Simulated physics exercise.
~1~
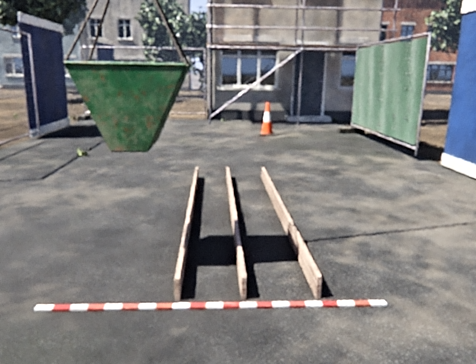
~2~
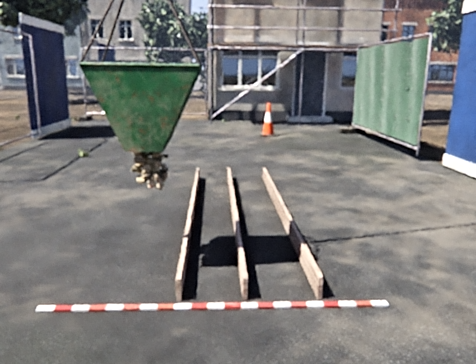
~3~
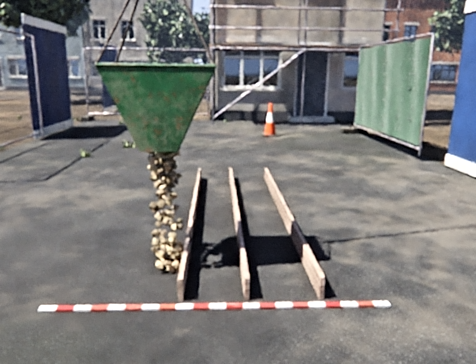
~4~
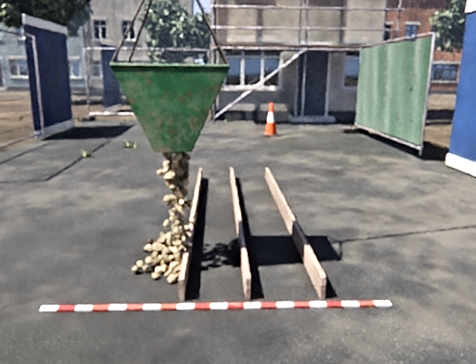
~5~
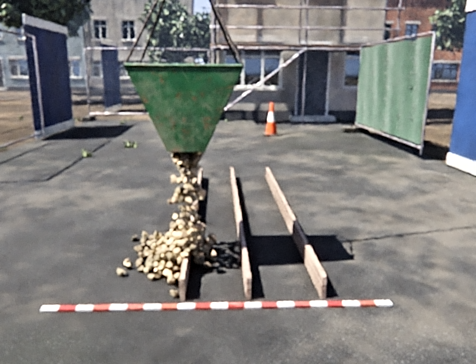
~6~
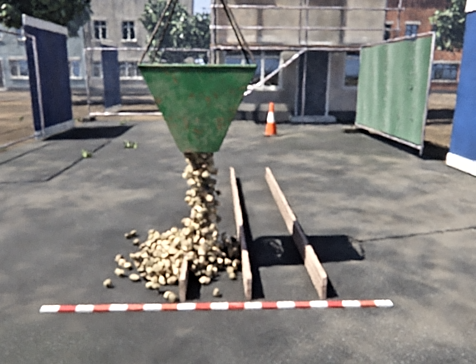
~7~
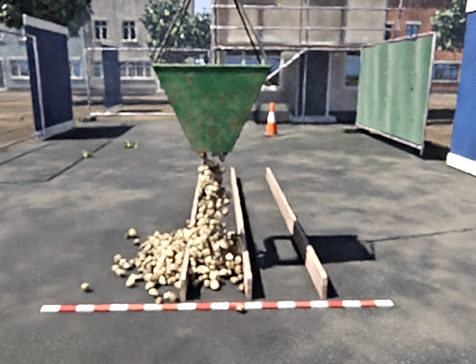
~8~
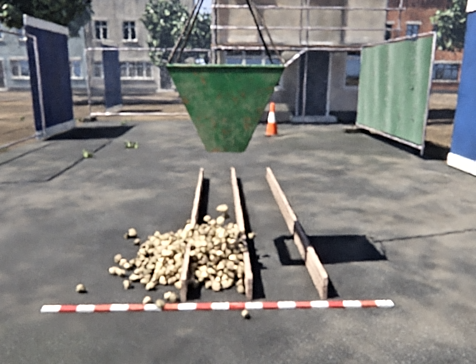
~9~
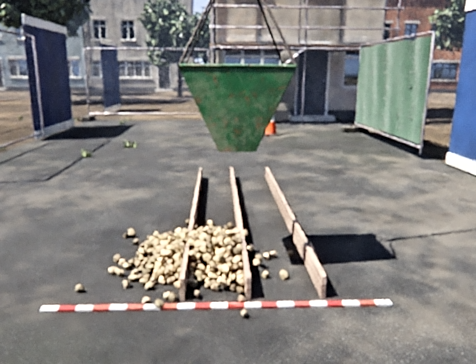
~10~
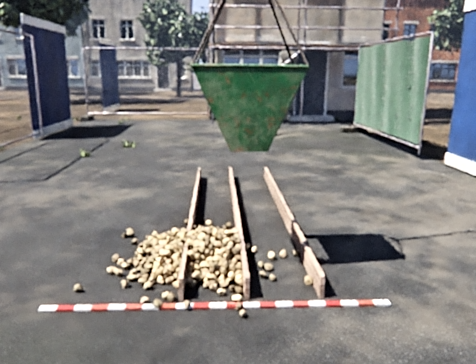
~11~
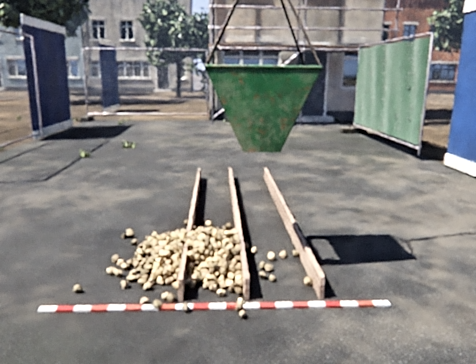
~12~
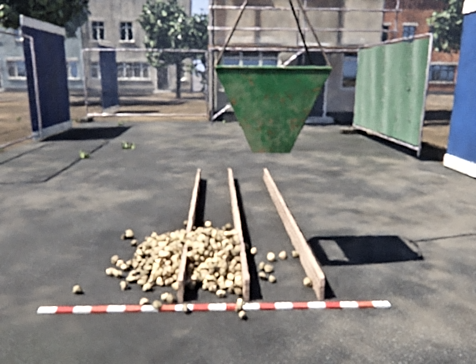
Green skip gliding rightwards on crane cables, pouring pale stones over planks until empty, leaving a heap mostly in the left bay.
